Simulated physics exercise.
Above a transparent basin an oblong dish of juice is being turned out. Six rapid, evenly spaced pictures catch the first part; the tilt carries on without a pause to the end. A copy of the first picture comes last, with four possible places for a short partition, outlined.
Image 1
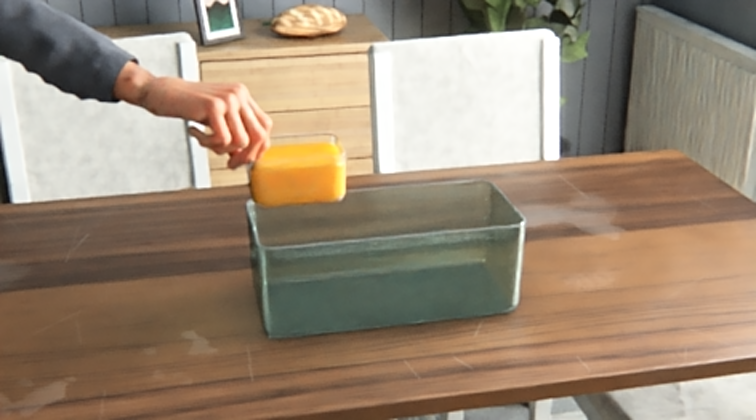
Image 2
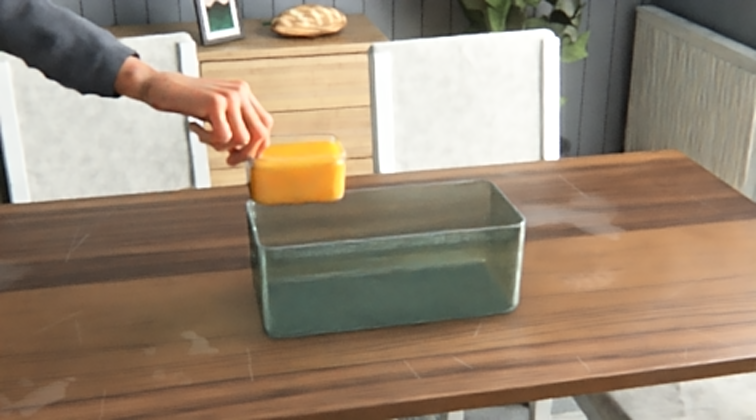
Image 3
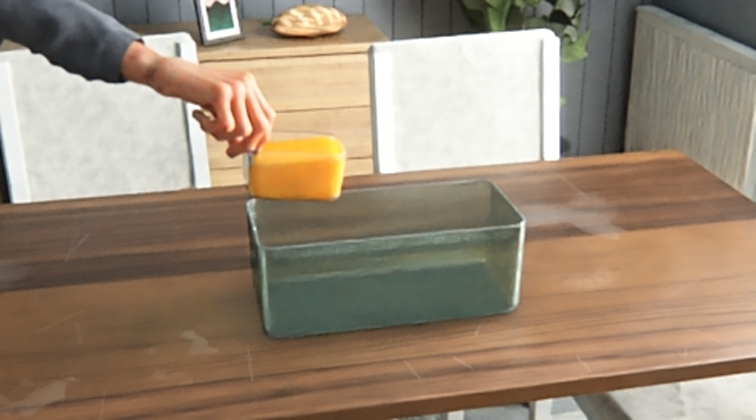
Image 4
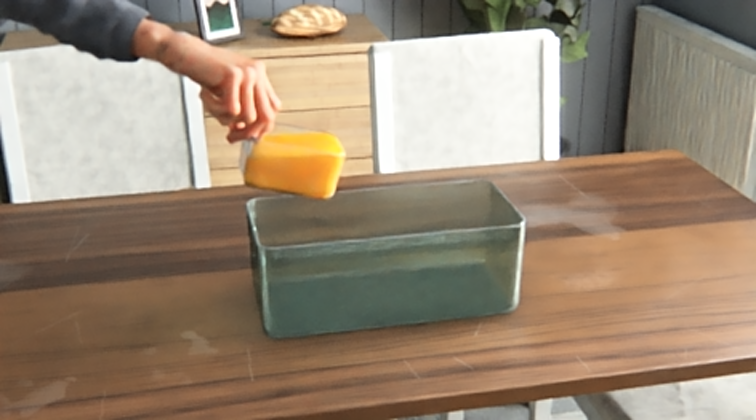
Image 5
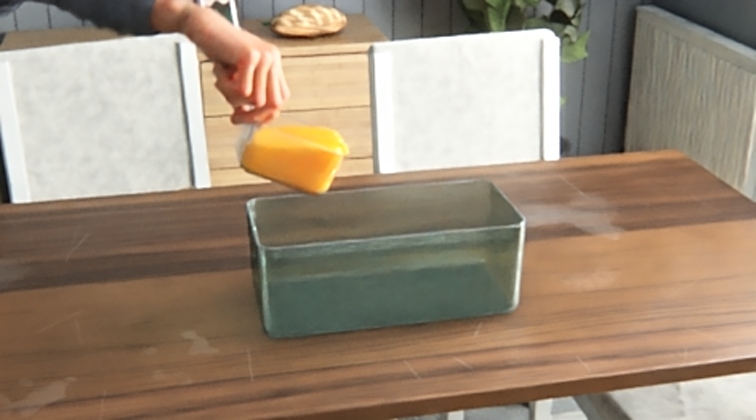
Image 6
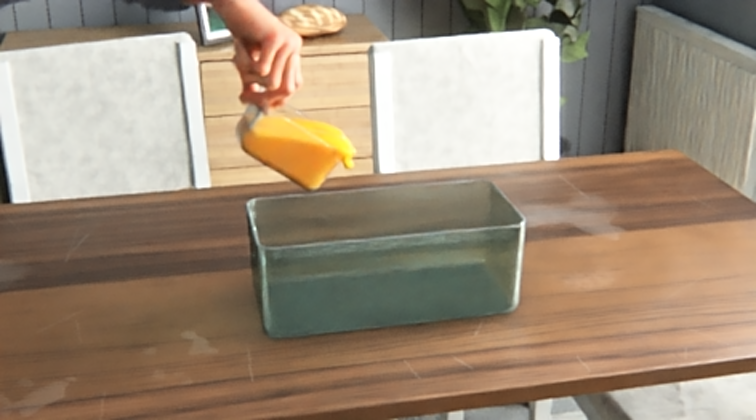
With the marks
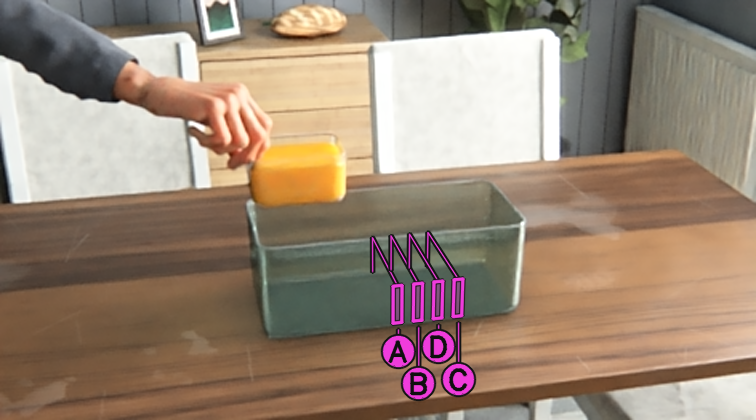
A hand held a small clear dish of orange juice above a larger see-through basin on a wooden table, then tilted it steadily to the right until juice began slipping over the lip.
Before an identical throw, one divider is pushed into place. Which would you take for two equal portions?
I would pick position D.
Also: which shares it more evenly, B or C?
It is B.
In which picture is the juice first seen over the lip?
Picture 5.
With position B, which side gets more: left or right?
The right side.
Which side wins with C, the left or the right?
The left one.
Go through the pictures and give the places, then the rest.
Upright, lip at (339, 143); basin from (264, 336) to (517, 308); nothing has left yet.
Upright, lip at (339, 143); nothing has left yet.
Tipped about 7°, lip at (339, 143); nothing has left yet.
Tipped about 14°, lip at (339, 143); nothing has left yet.
Tipped about 25°, lip at (339, 143); juice is over the lip, down to (339, 143).
Tipped about 37°, lip at (339, 143); juice is over the lip, down to (345, 158).
On the marked copy, A at (398, 329); B at (418, 327); C at (458, 322); D at (438, 325).
If A is chosen, about 9 % ends left of the wall and 90 % right of it.
If B is chosen, about 23 % ends left of the wall and 75 % right of it.
If C is chosen, about 93 % ends left of the wall and 5 % right of it.
If D is chosen, about 52 % ends left of the wall and 46 % right of it.
